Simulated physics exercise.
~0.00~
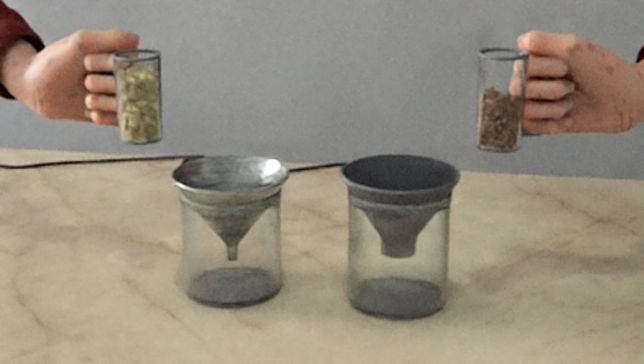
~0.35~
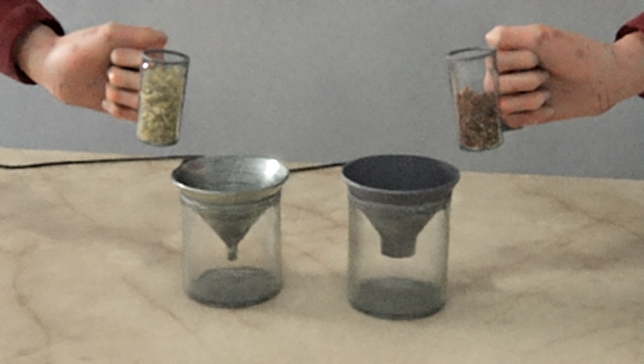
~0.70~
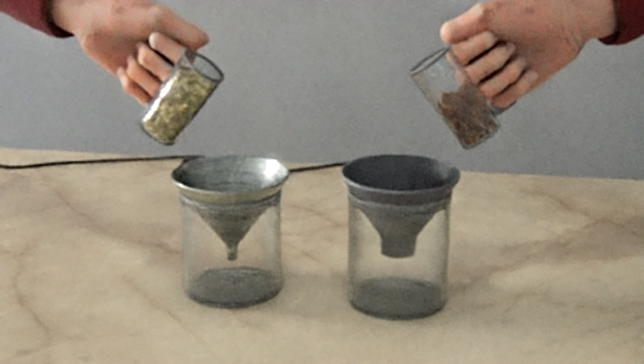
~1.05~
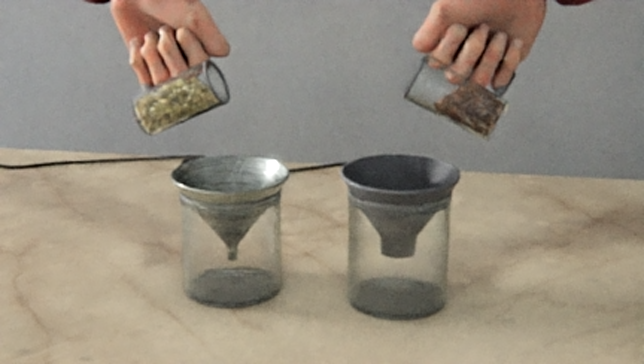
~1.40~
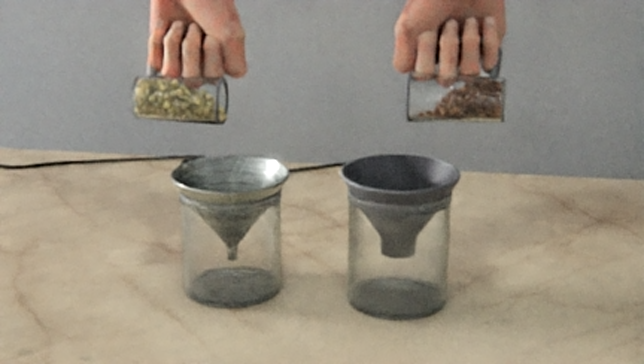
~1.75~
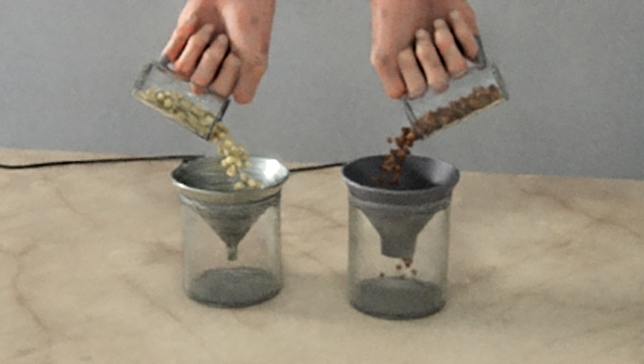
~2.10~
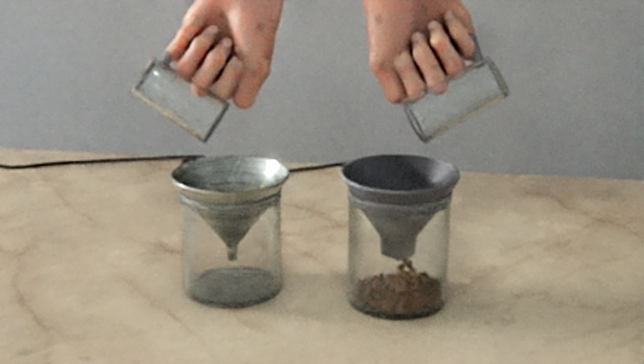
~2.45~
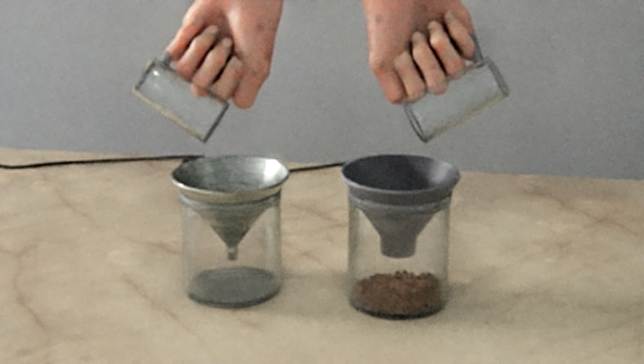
On a pale, marbled tabletop against a grey wall, two metal funnels sit in clear glass jars while a hand on each side holds a small glass cup. The left cup holds pale greenish pieces and the right one brown pieces. The hands move inward and tip the cups onto their sides, then farther over, so both loads spill into the funnels. Brown pieces drop through the right funnel and gather in a heap. At the end, both cups are empty, the brown pieces rest in the right jar, and the left jar has received none, its pale pieces stuck inside the funnel.
